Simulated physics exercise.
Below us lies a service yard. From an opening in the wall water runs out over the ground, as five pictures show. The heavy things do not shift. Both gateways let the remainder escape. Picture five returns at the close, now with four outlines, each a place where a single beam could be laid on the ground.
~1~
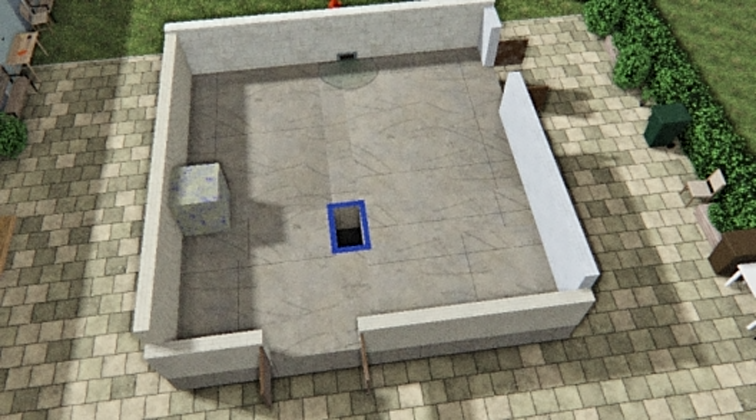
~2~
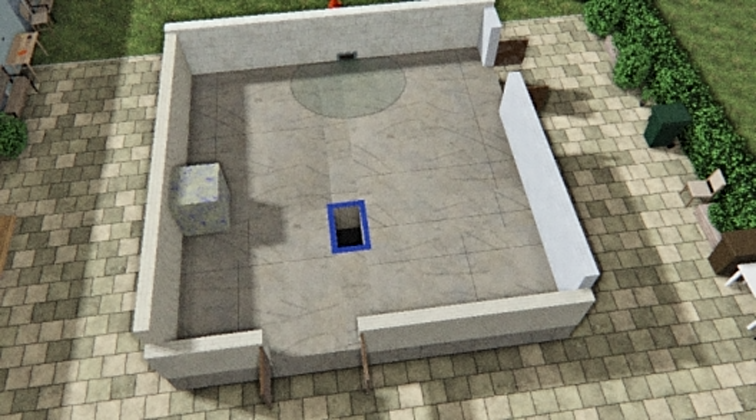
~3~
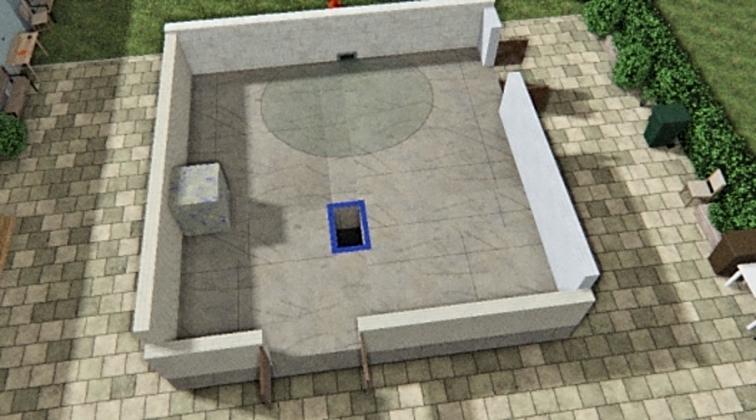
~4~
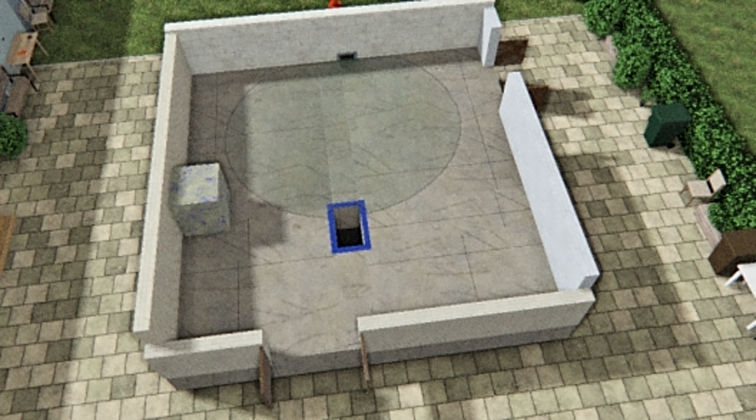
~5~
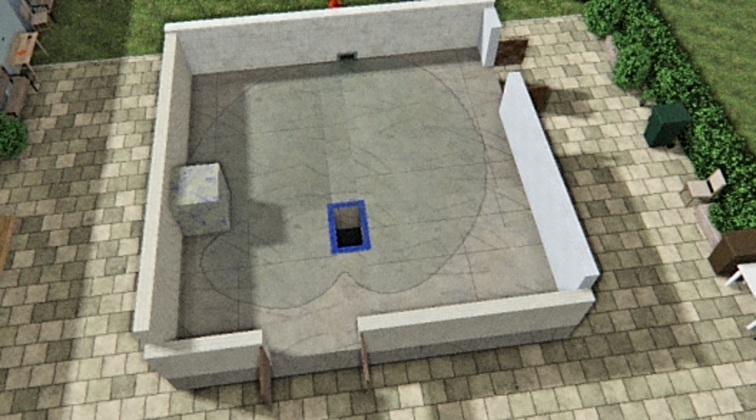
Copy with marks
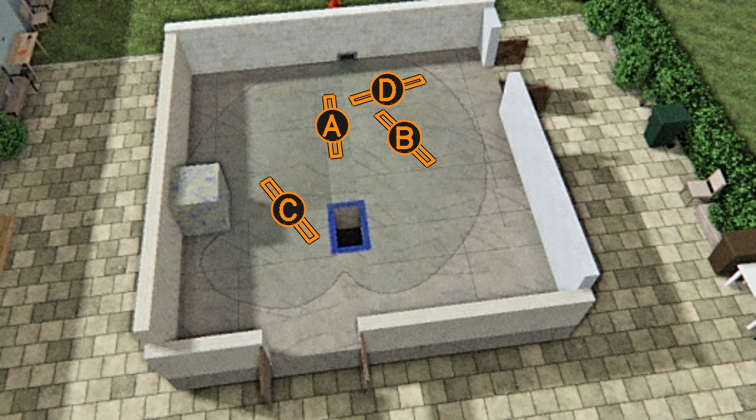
At first, a small patch of water lies below the outfall in the far wall of a walled yard, while a pale block and a blue-edged drain stay dry. The water spreads steadily toward the near side as a widening round sheet, then surrounds the drain and enters it, its front edge forming two lobes.
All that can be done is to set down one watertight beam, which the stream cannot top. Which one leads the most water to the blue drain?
Position C does it best.
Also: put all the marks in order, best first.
The order is C, A, B, D.
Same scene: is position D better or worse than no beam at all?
Position D is worse.
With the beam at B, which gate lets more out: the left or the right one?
The left gate.
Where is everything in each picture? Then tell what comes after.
Outfall at (347, 56); blue drain at (349, 226); open gate at (315, 342); open gate at (491, 89); water covers 2 % of the ground and shows as far out as (330, 83); blue drain still dry.
Water covers 8 % of the ground and shows as far out as (360, 114); blue drain still dry.
Water covers 19 % of the ground and shows as far out as (364, 153); blue drain still dry.
Water covers 36 % of the ground and shows as far out as (314, 212); blue drain still dry.
Water covers 57 % of the ground and shows as far out as (263, 301); blue drain taking water.
On the marked copy, A from (336, 156) to (328, 96); B from (379, 113) to (430, 162); C from (265, 181) to (313, 239); D from (352, 100) to (422, 79).
With A, about 22 % of the stream runs into the blue drain, about 74 % out by the gates.
With B, about 16 % of the stream runs into the blue drain, about 81 % out by the gates.
With C, about 40 % of the stream runs into the blue drain, about 56 % out by the gates.
With D, about 12 % of the stream runs into the blue drain, about 83 % out by the gates.
